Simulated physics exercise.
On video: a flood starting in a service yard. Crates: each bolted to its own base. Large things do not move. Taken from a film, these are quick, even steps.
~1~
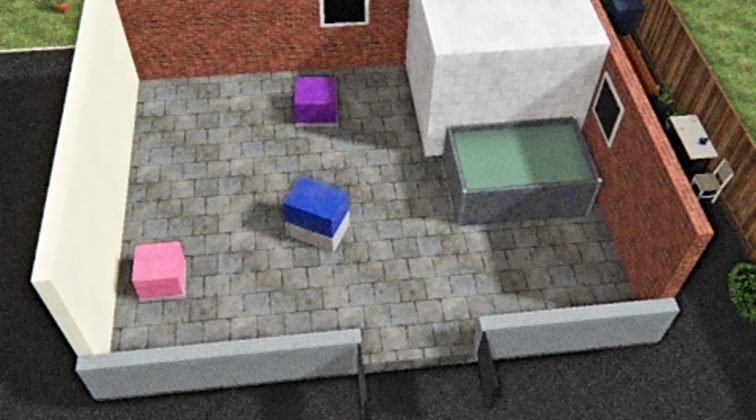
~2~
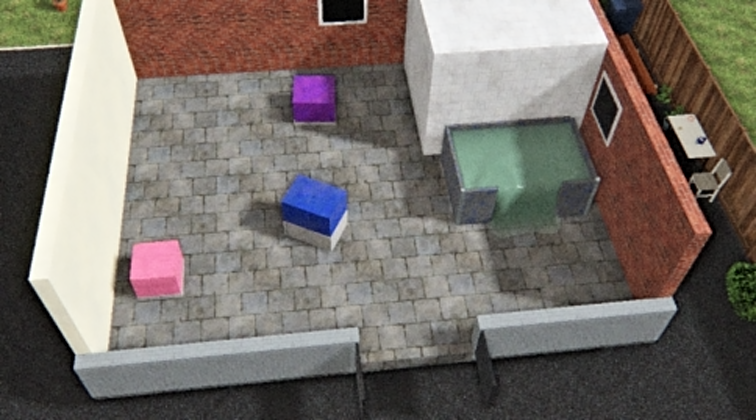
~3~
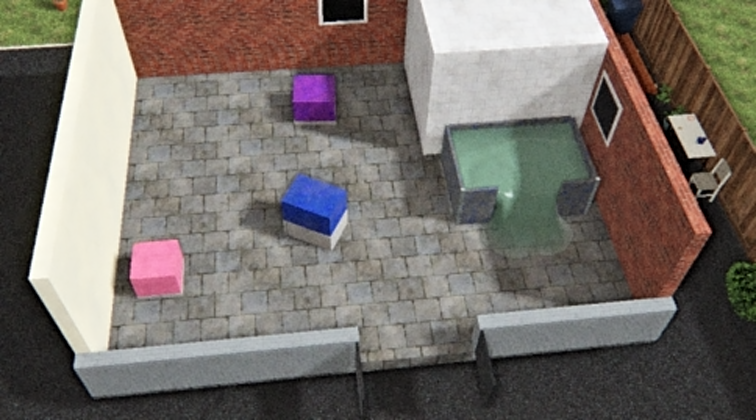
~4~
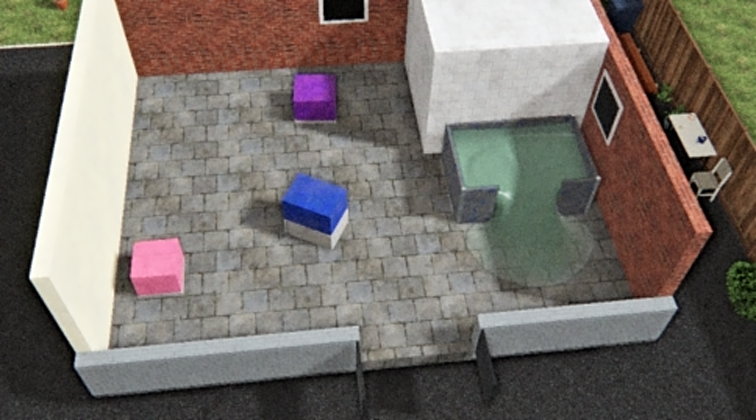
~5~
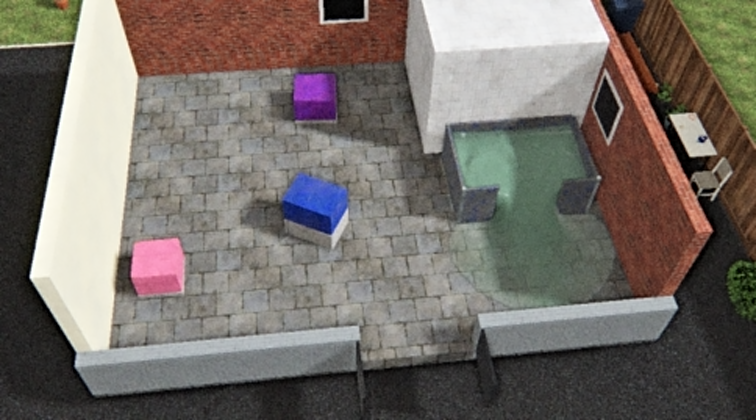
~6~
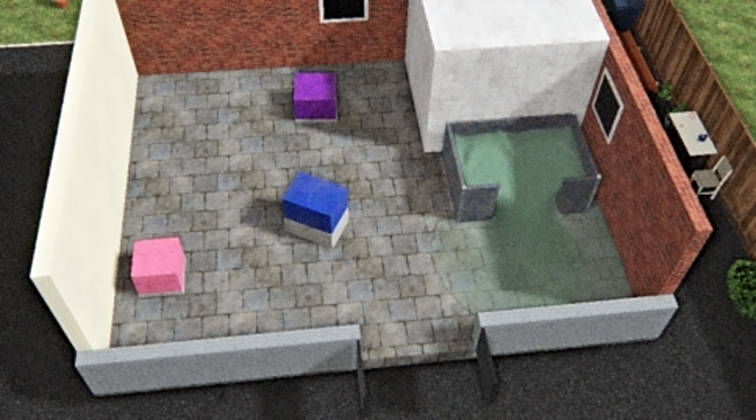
Greenish water pours through a gap in the front of a grey-walled tank on the right of a paved yard, seen from high above. A purple box sits near the back brick wall, a blue block rests on a pale one mid-yard, and a pink box stands at left. The water spreads forward in a rounded sheet towards the low front wall, while the boxes and view stay still.
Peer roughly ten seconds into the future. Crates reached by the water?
Purple crate not reached, pink crate reached, blue crate not reached.
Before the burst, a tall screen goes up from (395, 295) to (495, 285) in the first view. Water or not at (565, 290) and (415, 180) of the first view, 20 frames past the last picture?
In order, I'd call them inundated and bare.
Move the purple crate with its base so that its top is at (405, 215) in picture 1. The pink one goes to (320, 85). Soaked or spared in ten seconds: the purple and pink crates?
Note - purple crate is caught, pink crate stays out of reach.
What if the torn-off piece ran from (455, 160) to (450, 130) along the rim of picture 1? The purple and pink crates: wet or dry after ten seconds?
Note: Purple one is overtopped; pink one is overtopped.
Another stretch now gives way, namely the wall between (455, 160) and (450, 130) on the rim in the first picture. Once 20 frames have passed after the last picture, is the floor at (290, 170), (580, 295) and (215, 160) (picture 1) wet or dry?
Point by point: Drenched, unwetted, drenched.
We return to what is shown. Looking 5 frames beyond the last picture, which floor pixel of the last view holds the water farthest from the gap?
I'd point to (398, 343).
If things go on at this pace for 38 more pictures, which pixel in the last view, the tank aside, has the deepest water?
My pick is (573, 149).
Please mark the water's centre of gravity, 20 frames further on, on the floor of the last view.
It is around (501, 250).
A moment on, water covers 20 % of the floor; the purple crate not reached, the pink crate not reached, the blue crate not reached.
Next, water covers 20 % of the floor; the purple crate not reached, the pink crate not reached, the blue crate not reached.
Then, water covers 40 % of the floor; the purple crate not reached, the pink crate water round its plinth, the blue crate water round its plinth.
Later, water covers 60 % of the floor; the purple crate water round its plinth, the pink crate water round its plinth, the blue crate water round its plinth.
In the end, water covers 85 % of the floor; the purple crate stayed above the water, the pink crate was topped, the blue crate stayed above the water.
